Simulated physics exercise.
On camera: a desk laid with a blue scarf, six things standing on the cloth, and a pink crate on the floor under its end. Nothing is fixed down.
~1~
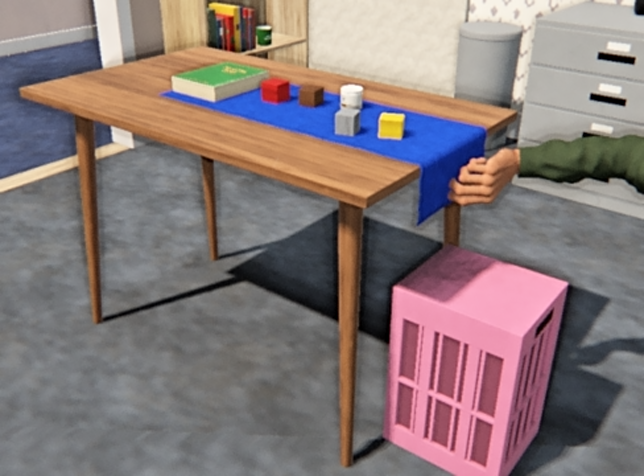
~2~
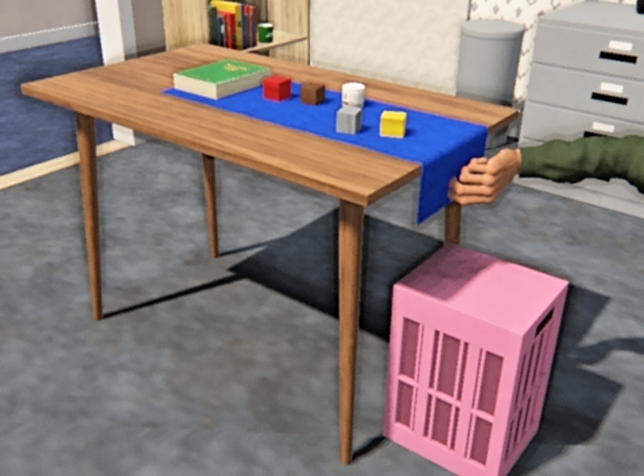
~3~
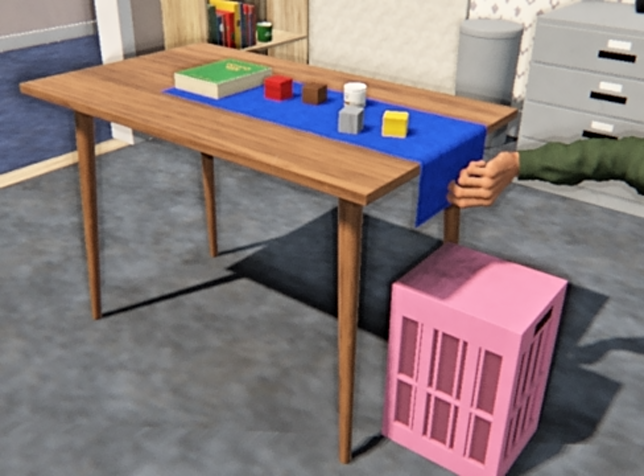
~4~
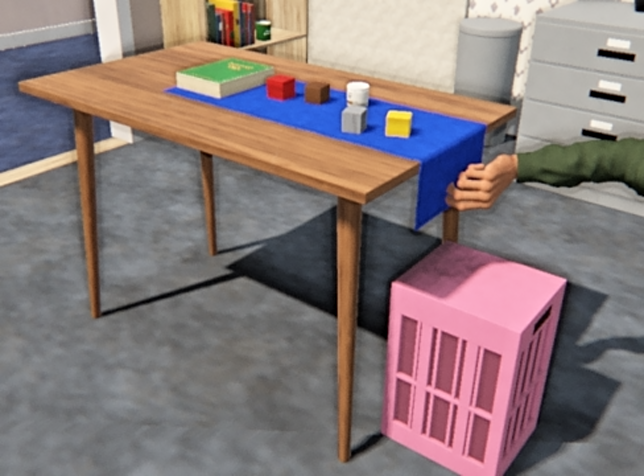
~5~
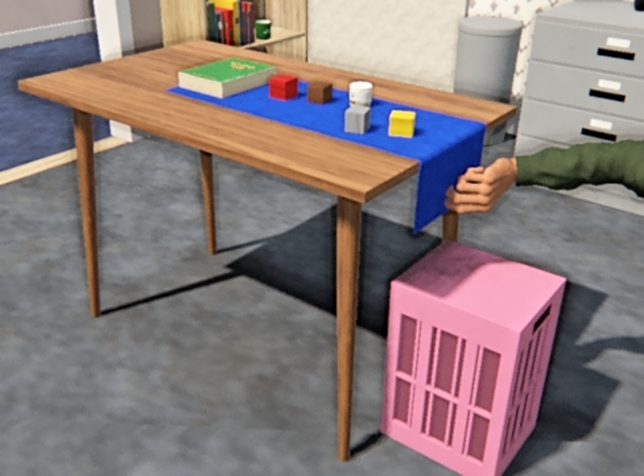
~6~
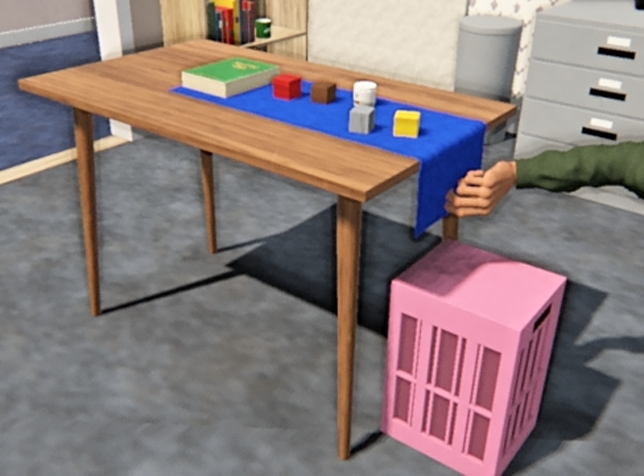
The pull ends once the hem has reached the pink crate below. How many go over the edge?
Over the edge go one.
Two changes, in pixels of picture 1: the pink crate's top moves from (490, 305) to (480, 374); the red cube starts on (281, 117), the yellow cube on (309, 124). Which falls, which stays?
The red cube survives, the yellow cube tumbles off.
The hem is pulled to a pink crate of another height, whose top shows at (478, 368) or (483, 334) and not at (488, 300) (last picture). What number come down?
It would be 3 and 2.
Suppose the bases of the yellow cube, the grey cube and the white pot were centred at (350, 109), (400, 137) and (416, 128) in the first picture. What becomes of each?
The yellow cube does not fall, the grey cube drops off, the white pot tumbles off.
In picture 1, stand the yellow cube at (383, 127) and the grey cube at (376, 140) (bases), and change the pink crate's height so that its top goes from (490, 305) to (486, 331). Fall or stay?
The yellow cube falls; the grey cube tumbles off.
Soon after, hem near (446, 235); all still up.
After that, hem on the crate; yellow cube gone.
In the end, hem on the crate; yellow cube gone. The desk loses one.
